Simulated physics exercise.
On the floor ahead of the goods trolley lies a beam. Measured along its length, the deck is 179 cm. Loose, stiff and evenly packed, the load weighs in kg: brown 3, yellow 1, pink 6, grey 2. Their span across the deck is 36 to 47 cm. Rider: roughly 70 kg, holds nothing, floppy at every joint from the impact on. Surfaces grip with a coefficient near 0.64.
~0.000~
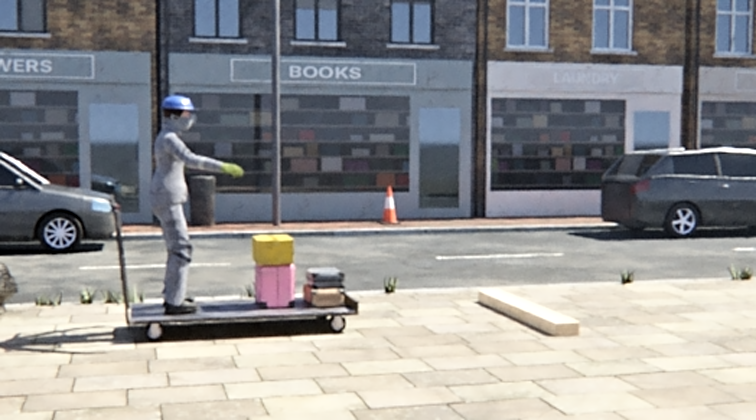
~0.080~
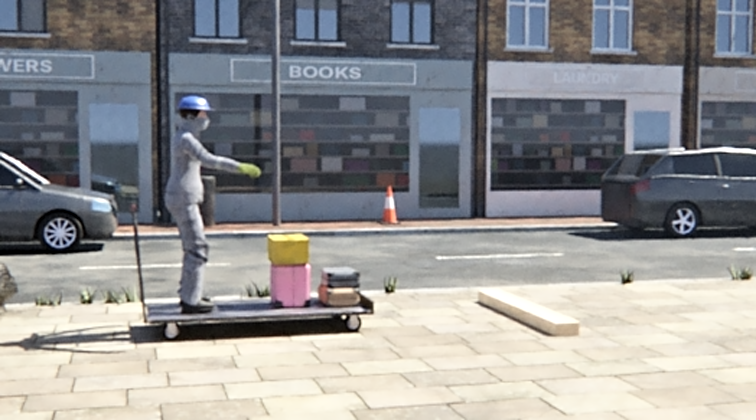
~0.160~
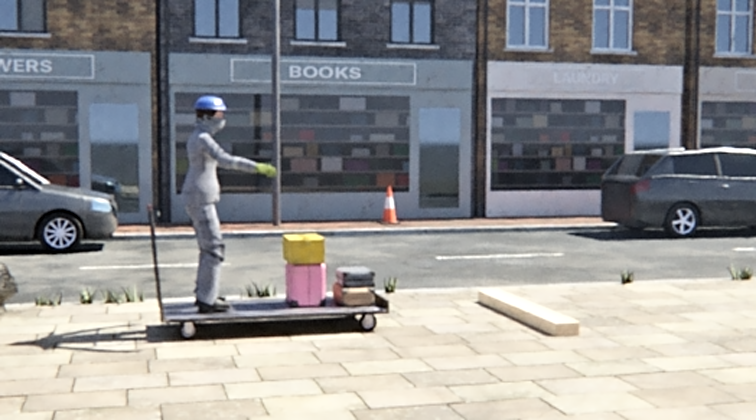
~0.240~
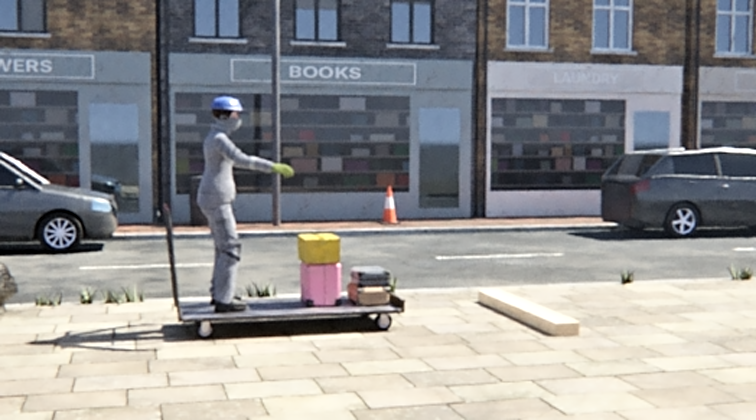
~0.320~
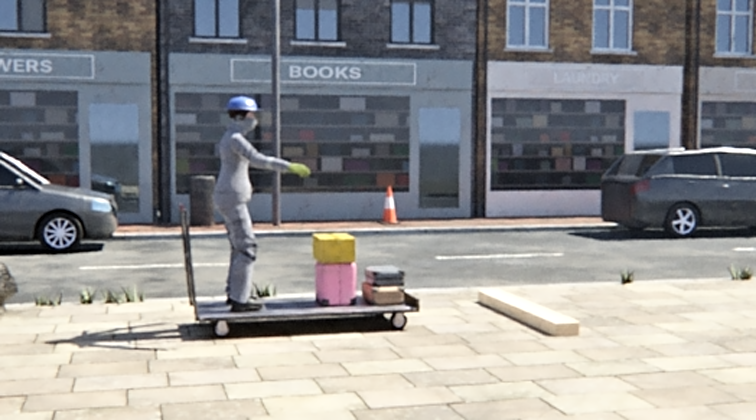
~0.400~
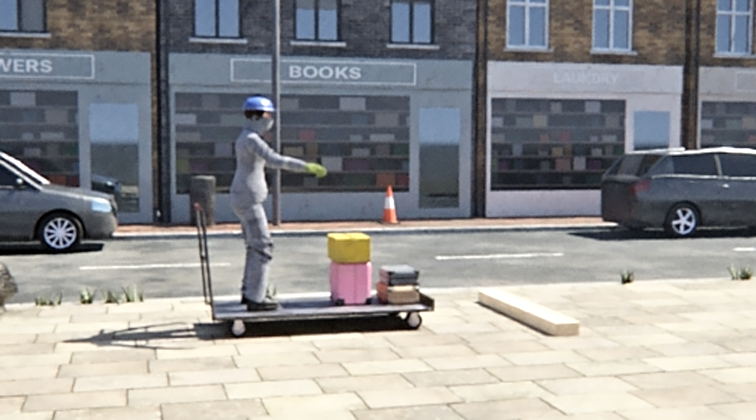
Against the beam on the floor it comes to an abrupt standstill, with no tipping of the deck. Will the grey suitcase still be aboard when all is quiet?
Gone from the deck.
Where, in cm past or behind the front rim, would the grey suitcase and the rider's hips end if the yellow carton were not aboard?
In that case grey 40 past, hips 90 behind.
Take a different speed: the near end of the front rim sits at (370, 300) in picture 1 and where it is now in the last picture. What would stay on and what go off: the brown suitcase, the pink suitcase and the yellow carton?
In that case the brown item would stay put, the pink item would stay put and the yellow item would go over.
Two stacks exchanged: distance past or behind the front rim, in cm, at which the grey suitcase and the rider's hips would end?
Grey 50 behind, hips 90 behind.
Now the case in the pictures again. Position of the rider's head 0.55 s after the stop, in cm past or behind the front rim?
30 cm behind the rim.
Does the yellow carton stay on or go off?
End result - yellow: Goes over.
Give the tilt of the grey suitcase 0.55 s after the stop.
I'd put the tilt at close to 120°.
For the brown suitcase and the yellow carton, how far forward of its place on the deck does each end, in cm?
Forward shift, cm - brown: 5; yellow: 80.
Impact comes at 0.98 s.
After 1.53 s the grey suitcase is 23 cm past the rim, tilted 120°, near (546, 293) in the last picture's view.
After 1.98 s the grey suitcase is 39 cm past the rim, tilted 180°, near (561, 307) in the last picture's view.
After 2.7 s, past the rim, yellow carton and grey suitcase; behind it, brown suitcase, pink suitcase and the rider's hips.
